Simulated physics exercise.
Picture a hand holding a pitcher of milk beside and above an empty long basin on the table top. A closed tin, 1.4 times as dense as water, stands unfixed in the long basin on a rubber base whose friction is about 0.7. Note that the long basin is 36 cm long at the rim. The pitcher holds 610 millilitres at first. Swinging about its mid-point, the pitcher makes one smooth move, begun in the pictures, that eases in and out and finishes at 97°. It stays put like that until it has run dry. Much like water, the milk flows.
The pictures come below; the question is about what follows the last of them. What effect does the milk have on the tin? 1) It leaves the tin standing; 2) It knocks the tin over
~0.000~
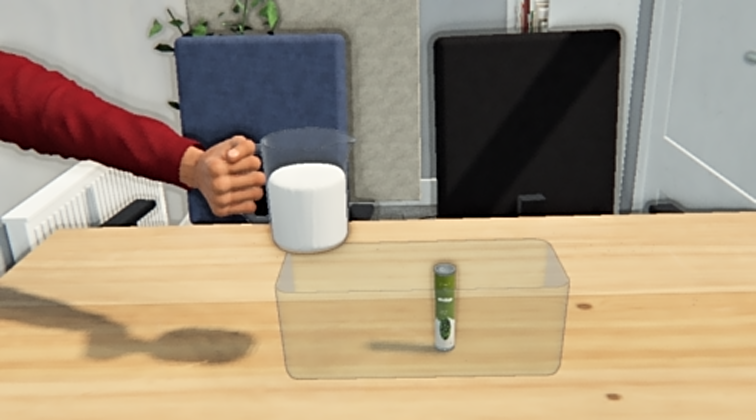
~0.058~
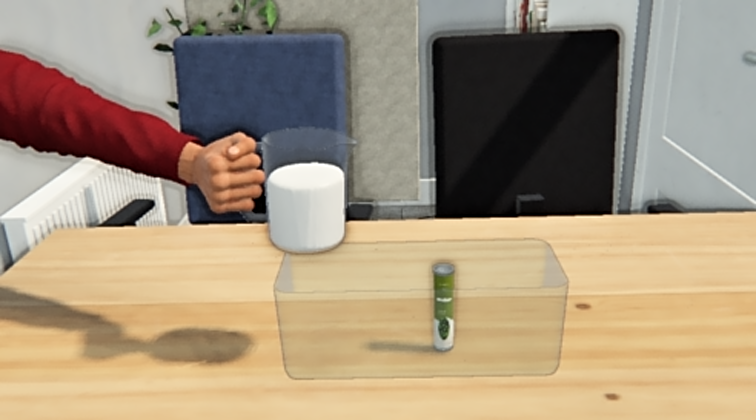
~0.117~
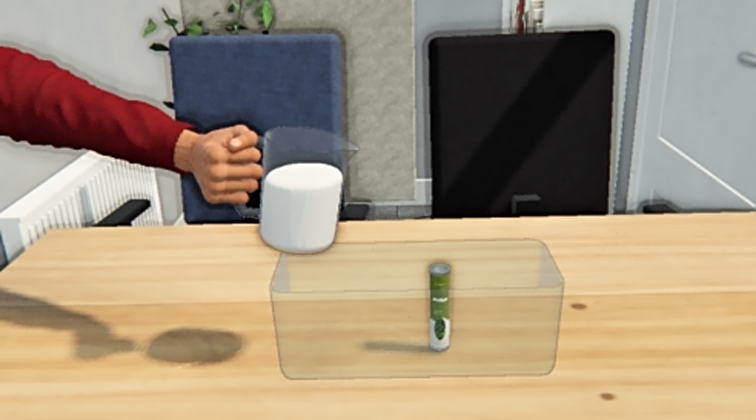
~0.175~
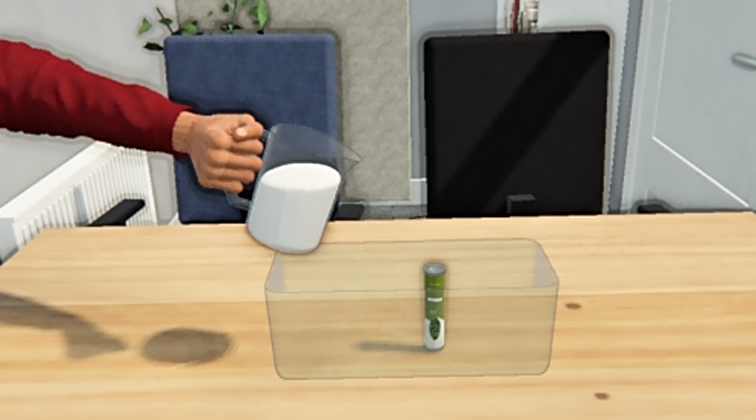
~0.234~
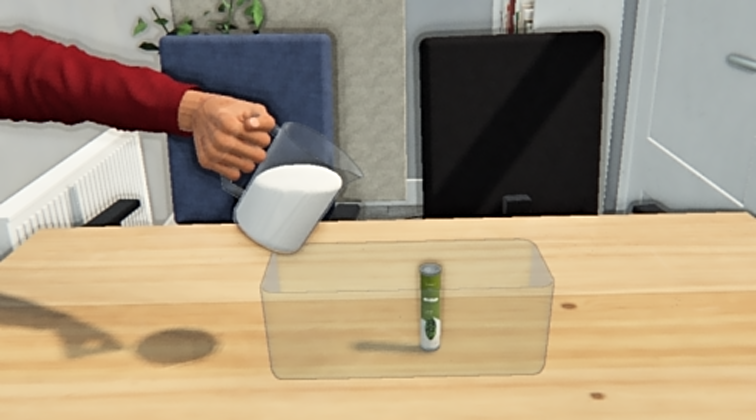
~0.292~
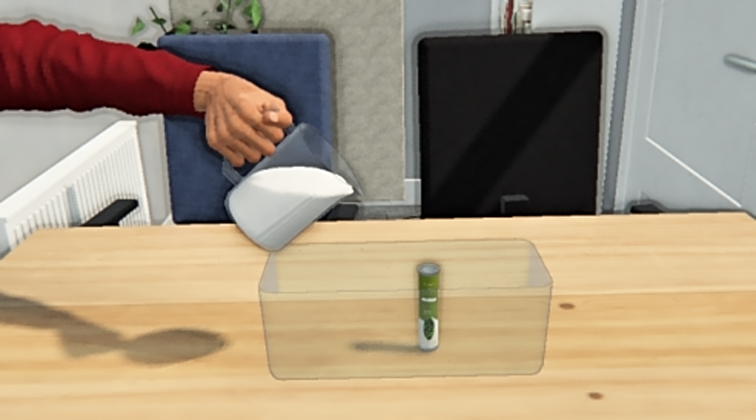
2.
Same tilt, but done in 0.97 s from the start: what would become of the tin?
So the tin will hold steady.
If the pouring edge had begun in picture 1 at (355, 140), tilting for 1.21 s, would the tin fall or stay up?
After that, the tin stays vertical.
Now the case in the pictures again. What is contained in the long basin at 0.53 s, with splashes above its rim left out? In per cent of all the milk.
About 12 per cent.
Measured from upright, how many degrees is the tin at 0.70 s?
Near 0° from upright.
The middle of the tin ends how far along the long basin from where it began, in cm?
All told, the tin's centre has moved close to 8.5 cm.
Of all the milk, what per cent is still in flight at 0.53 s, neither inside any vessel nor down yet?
About 18 per cent.
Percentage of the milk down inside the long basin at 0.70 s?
Roughly 56 %.
After 0.53 s the tilt is 95° and 70 per cent is still to pour; the tin stands where it began.
After 0.70 s the tilt is 97° and 30 per cent is still to pour; the tin stands where it began.
After 0.88 s the tilt is 97° and 12 per cent is still to pour; the tin leans 12°.
After 1.08 s the tilt is 97° and 4 per cent is still to pour; the tin lies on its side.
In the end the tin lies on its side.
